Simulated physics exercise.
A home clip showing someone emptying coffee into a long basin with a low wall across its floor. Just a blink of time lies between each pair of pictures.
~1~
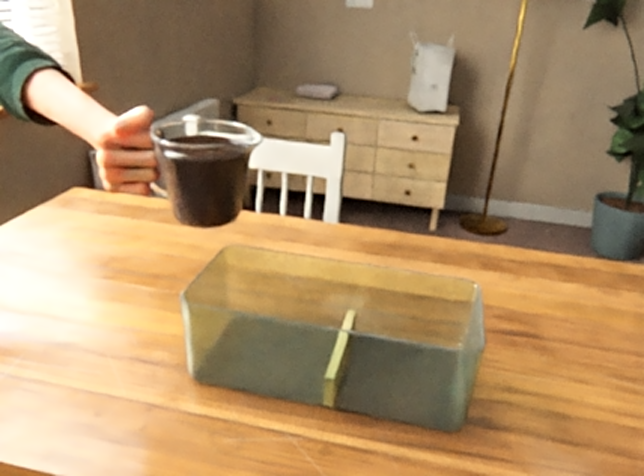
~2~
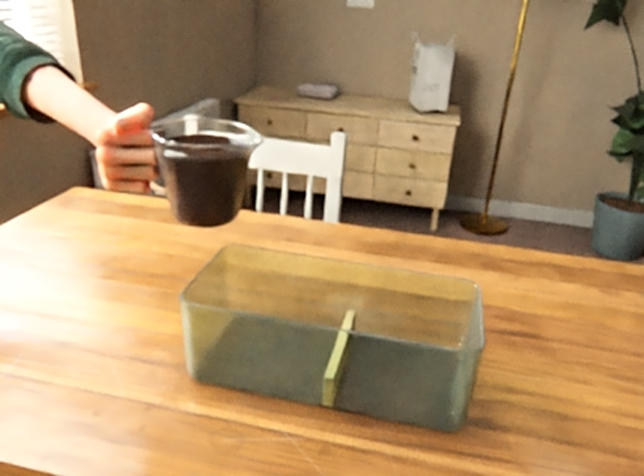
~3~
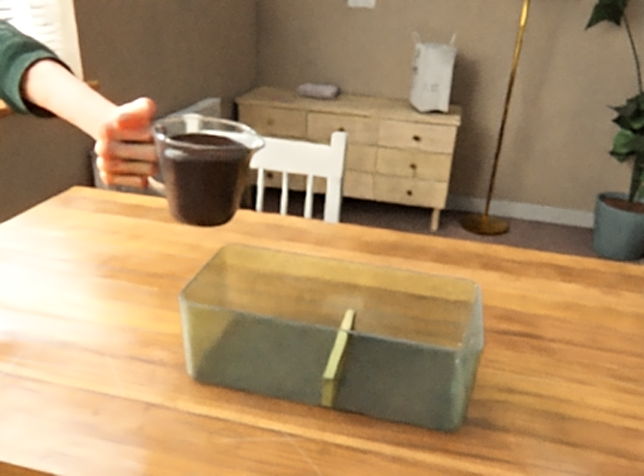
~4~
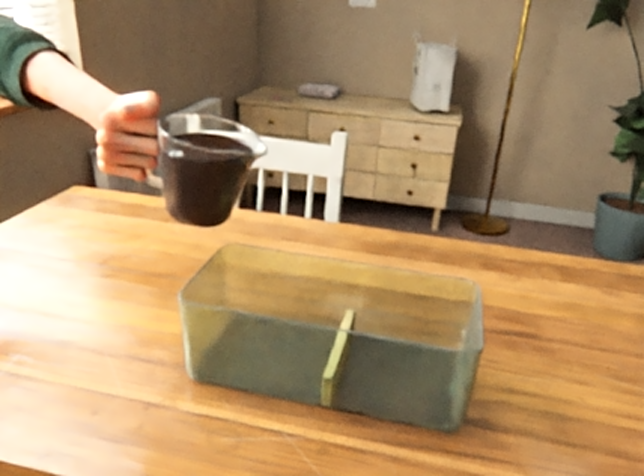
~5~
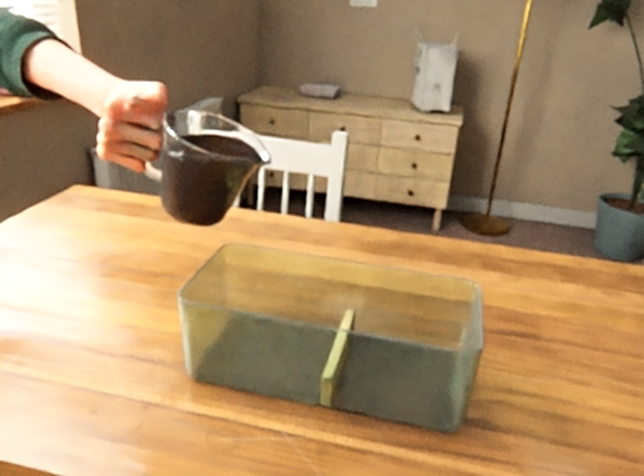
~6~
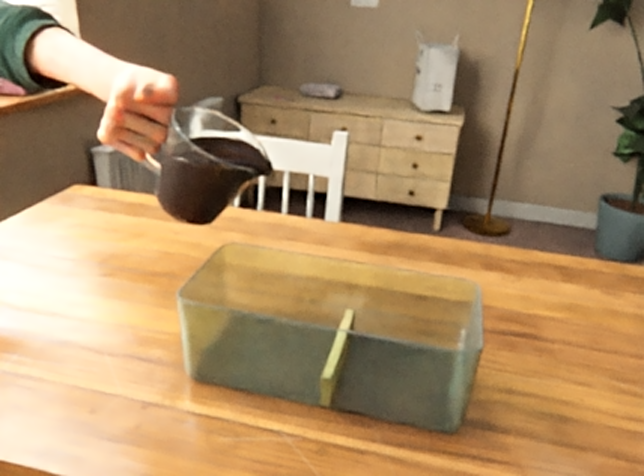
A hand in a green sleeve held a clear jug of dark coffee above a long glass basin with a low divider, then steadily tilted it to the right until the coffee reached the lip.
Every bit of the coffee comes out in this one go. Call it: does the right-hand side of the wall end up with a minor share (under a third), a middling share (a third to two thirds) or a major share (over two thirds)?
The right side gets a minor share.
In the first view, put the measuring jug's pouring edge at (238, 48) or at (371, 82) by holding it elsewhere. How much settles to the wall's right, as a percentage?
It comes to about 5 %, followed by about 90 %.
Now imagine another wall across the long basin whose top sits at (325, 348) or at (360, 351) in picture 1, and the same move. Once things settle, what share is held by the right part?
First try close to 20 percent, second try close to 10 percent.
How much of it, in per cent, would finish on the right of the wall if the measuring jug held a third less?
About 5 percent.
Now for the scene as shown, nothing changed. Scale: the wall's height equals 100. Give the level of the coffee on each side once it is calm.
The left reads 40 in a hundred and the right 0 in a hundred.
A moment on, the measuring jug is tipped on its side and 53 per cent is still to pour, 20 is left of the wall and 0 right of it.
Next, the measuring jug is tipped on its side and 14 per cent is still to pour, 70 is left of the wall and 1 right of it.
Then the measuring jug is tipped on its side and 2 per cent is still to pour, 87 is left of the wall and 5 right of it.
Later the measuring jug is tipped on its side and 0 per cent is still to pour, 90 is left of the wall and 6 right of it.
In the end 91 per cent lies left of the wall, 6 right of it and 3 outside.
